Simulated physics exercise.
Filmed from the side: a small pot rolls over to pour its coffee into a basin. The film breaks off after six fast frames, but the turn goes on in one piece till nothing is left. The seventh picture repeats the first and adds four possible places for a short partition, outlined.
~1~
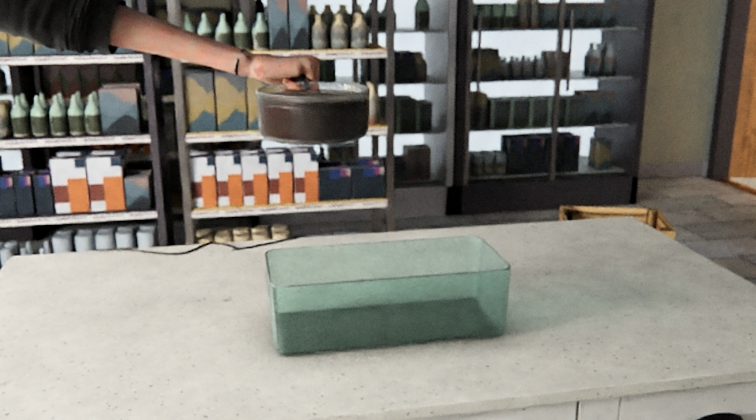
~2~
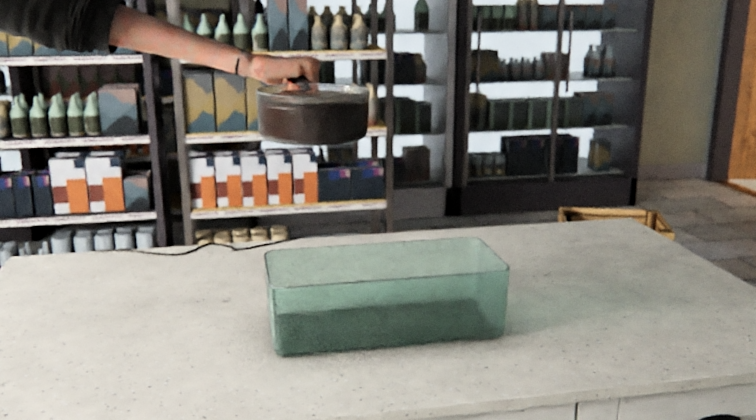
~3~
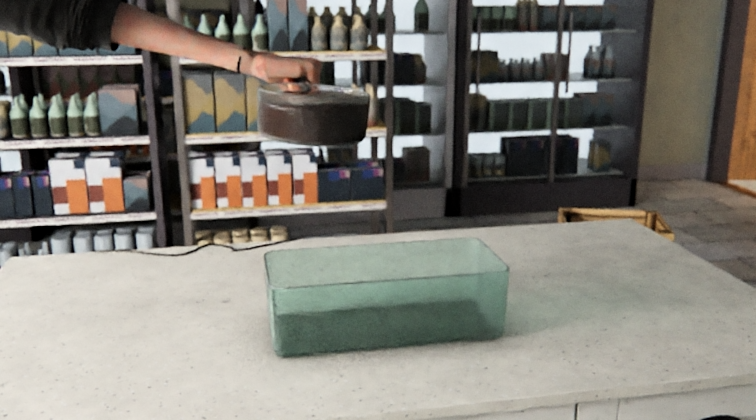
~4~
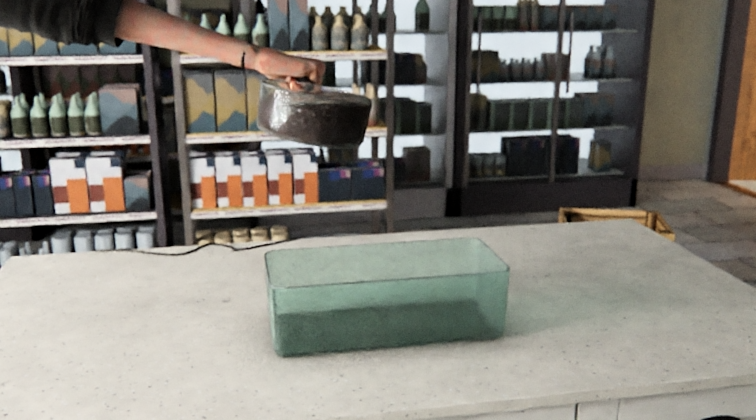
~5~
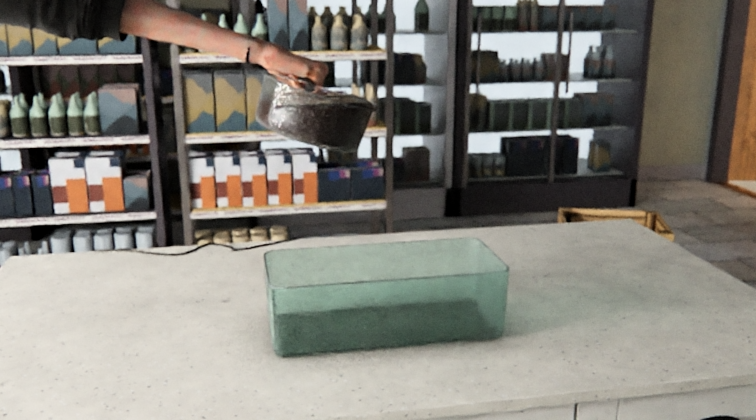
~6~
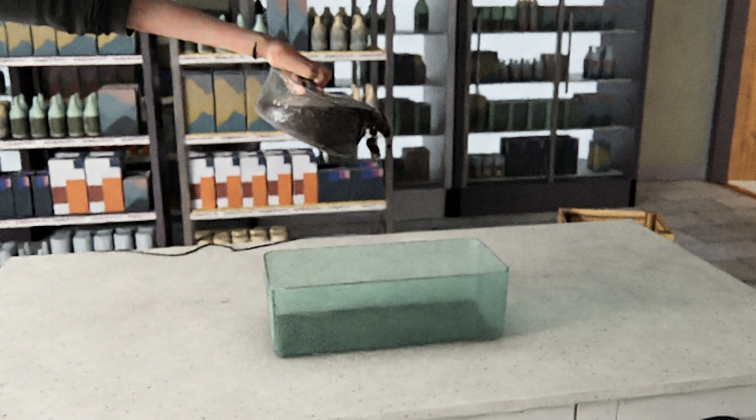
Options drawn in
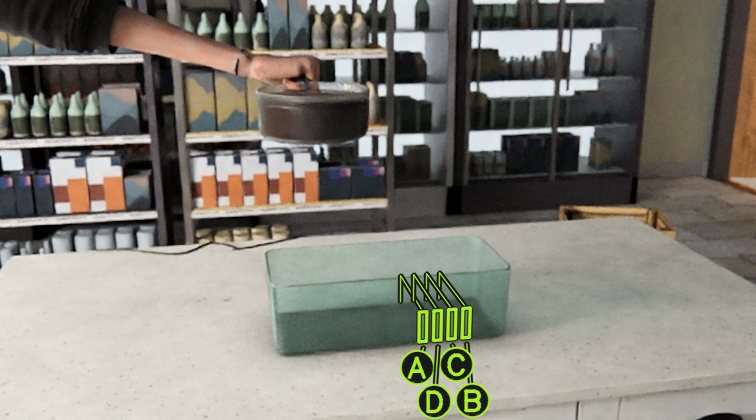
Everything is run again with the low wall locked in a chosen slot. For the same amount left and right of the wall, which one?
Best: D.
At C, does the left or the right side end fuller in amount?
The left one.
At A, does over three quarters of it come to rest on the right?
No.
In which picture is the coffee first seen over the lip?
Picture 5.
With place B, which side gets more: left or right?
More ends on the left.
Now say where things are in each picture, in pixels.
Upright, lip at (366, 87); basin from (275, 354) to (504, 333); nothing has left yet.
Upright, lip at (366, 89); nothing has left yet.
Tipped about 5°, lip at (367, 93); nothing has left yet.
Tipped about 11°, lip at (370, 99); nothing has left yet.
Tipped about 19°, lip at (370, 107); coffee is over the lip, down to (374, 109).
Tipped about 28°, lip at (370, 117); coffee is over the lip, down to (377, 155).
On the marked copy, A at (423, 347); B at (466, 343); C at (452, 344); D at (438, 345).
Choosing A, about 32 % ends left of the wall and 66 % right of it.
Choosing B, about 93 % ends left of the wall and 4 % right of it; 3 % is lost outside.
Choosing C, about 70 % ends left of the wall and 28 % right of it.
Choosing D, about 47 % ends left of the wall and 51 % right of it.
